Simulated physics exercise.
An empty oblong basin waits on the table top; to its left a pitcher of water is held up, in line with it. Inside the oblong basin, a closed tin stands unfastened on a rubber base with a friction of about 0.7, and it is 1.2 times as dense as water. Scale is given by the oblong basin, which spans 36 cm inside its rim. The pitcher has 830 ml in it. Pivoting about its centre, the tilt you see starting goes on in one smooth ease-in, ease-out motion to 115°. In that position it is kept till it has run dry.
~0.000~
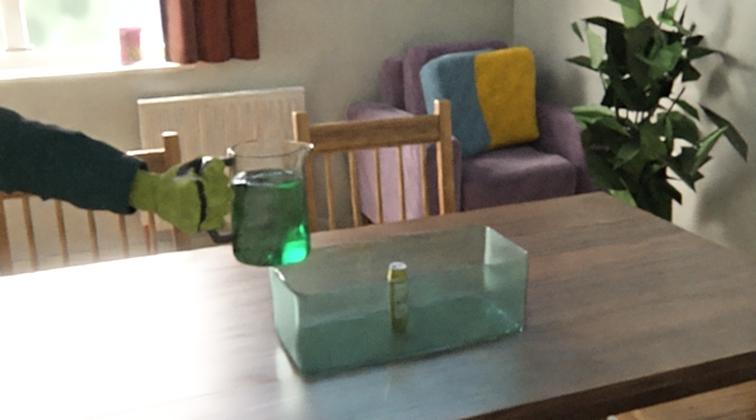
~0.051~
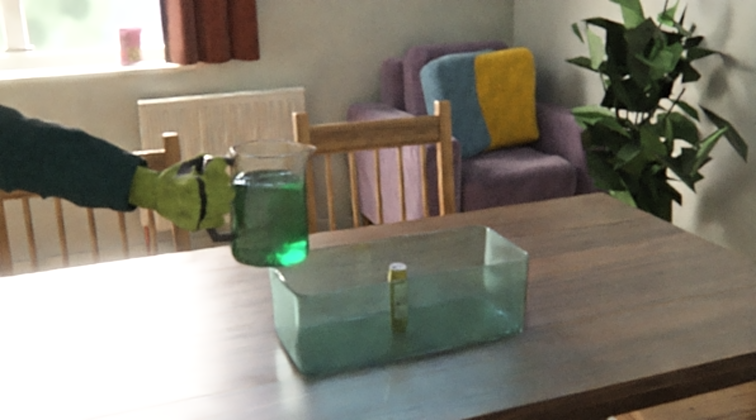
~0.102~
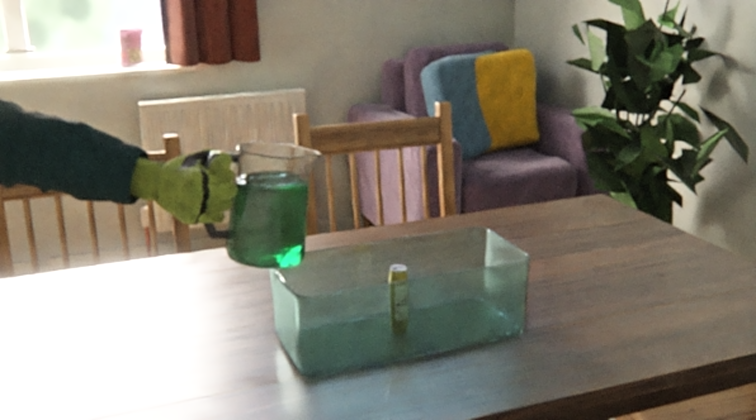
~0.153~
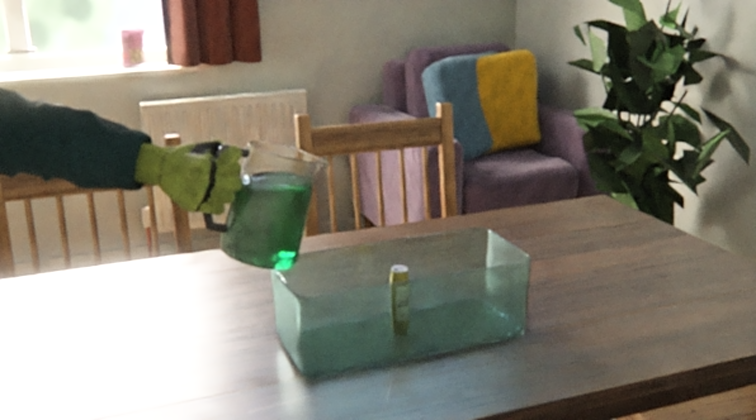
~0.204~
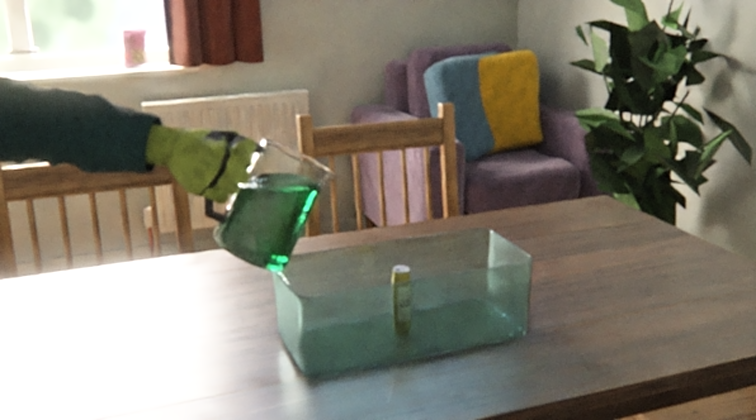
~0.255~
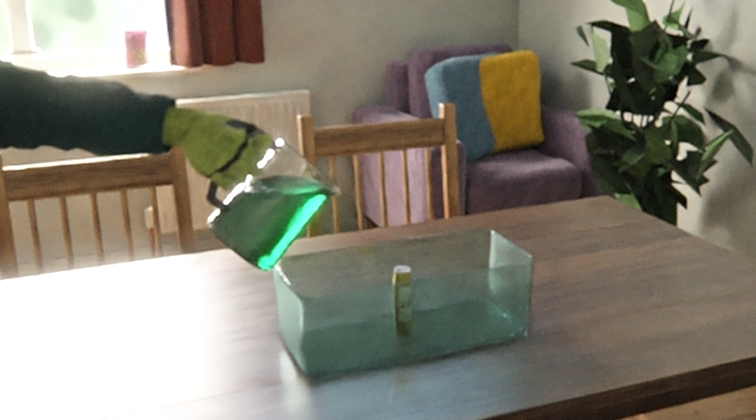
A gloved hand holding a glass pitcher of green liquid tilts it rightward beside a clear oblong basin containing a small tin.
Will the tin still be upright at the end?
Yes, not tipped.
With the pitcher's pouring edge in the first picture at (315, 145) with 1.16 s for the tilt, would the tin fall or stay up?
Result: Tin upright.
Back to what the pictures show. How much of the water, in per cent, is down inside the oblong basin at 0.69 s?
72 per cent, give or take a little.
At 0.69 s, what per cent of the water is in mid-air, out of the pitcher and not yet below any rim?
Roughly 10 per cent.
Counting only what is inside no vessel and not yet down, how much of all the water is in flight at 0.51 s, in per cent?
Share: Roughly 16 per cent.
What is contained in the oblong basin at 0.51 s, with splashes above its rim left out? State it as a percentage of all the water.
Around 18 percent.
Then, 0.51 s in, the tilt is 108° and 66 per cent is still to pour; the tin stands where it began.
Then, 0.69 s in, the tilt is 115° and 18 per cent is still to pour; the tin stands where it began.
Then, 0.89 s in, the tilt is 115° and 2 per cent is still to pour; the tin stands where it began.
Then, 1.10 s in, the tilt is 115° and 0 per cent is still to pour; the tin stands where it began.
Finally, the tin stands where it began.
